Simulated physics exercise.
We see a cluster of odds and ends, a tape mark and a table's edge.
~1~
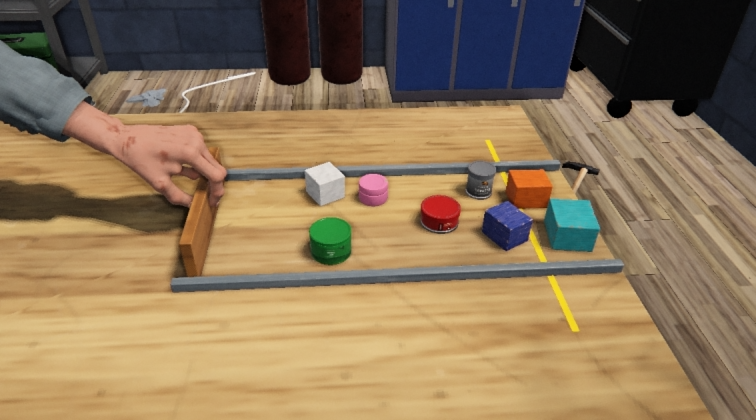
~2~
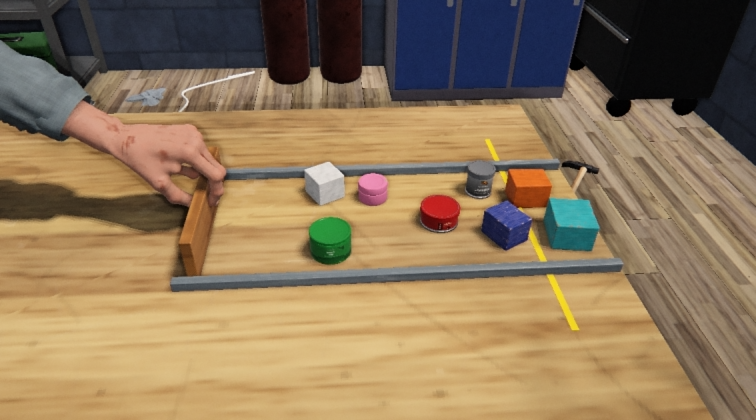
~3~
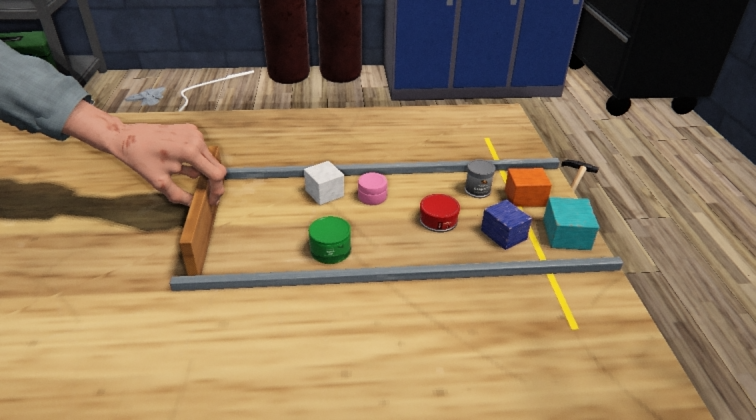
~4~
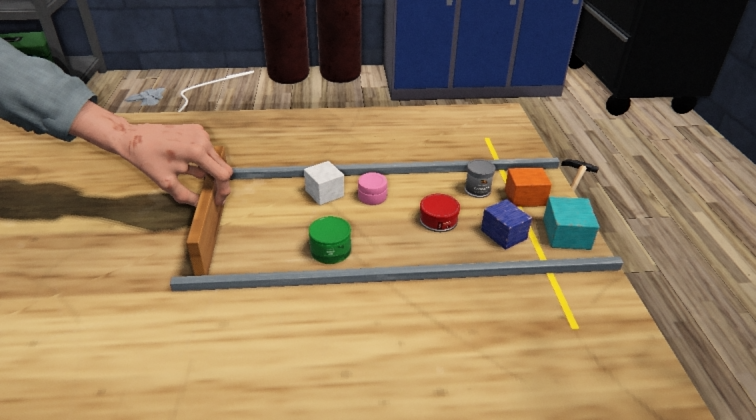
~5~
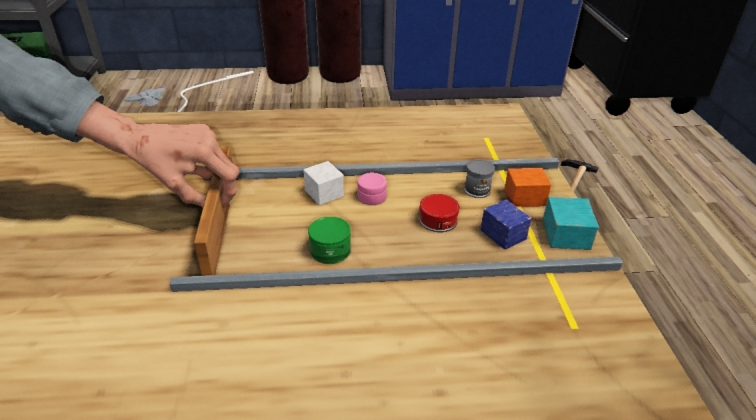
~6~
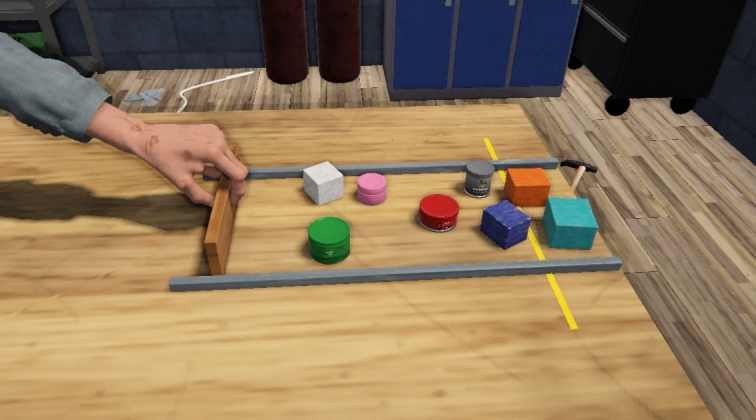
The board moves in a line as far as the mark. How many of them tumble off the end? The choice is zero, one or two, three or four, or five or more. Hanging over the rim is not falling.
Outcome: The number that fall off is one or two.
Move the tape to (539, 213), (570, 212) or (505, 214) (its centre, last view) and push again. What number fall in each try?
Down on the floor: 2, 6 and 0.
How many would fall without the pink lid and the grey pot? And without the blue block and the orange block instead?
First 1, then 0.
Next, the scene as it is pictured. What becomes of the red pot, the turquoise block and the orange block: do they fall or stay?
The red pot stays on; the turquoise block comes down; the orange block goes over.
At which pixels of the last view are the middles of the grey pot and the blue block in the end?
The grey pot stops around (543, 165); the blue block around (573, 216).
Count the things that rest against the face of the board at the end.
The number is 3.
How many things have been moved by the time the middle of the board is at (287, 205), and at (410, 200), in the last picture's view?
At the one place 0, at the other 3.
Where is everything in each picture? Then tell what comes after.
In the first picture, turquoise block (571, 225); orange block (528, 189); blue block (507, 226); board (205, 208); tape (522, 215).
In the second picture, orange block (528, 188); white block (325, 184).
In the third picture, blue block (506, 224); red pot (439, 213).
In the fourth picture, turquoise block (570, 223); pink lid (373, 189).
In the fifth picture, orange block (527, 187); grey pot (479, 179).
In the sixth picture, turquoise block (569, 223); orange block (526, 188); blue block (505, 224); board (226, 207); tape (521, 214).
Early on, none off yet; turquoise block at rest near (569, 223); orange block at rest near (526, 188); blue block at rest near (505, 224).
Finally, the number that fall off is one or two; lost, orange block and turquoise block.
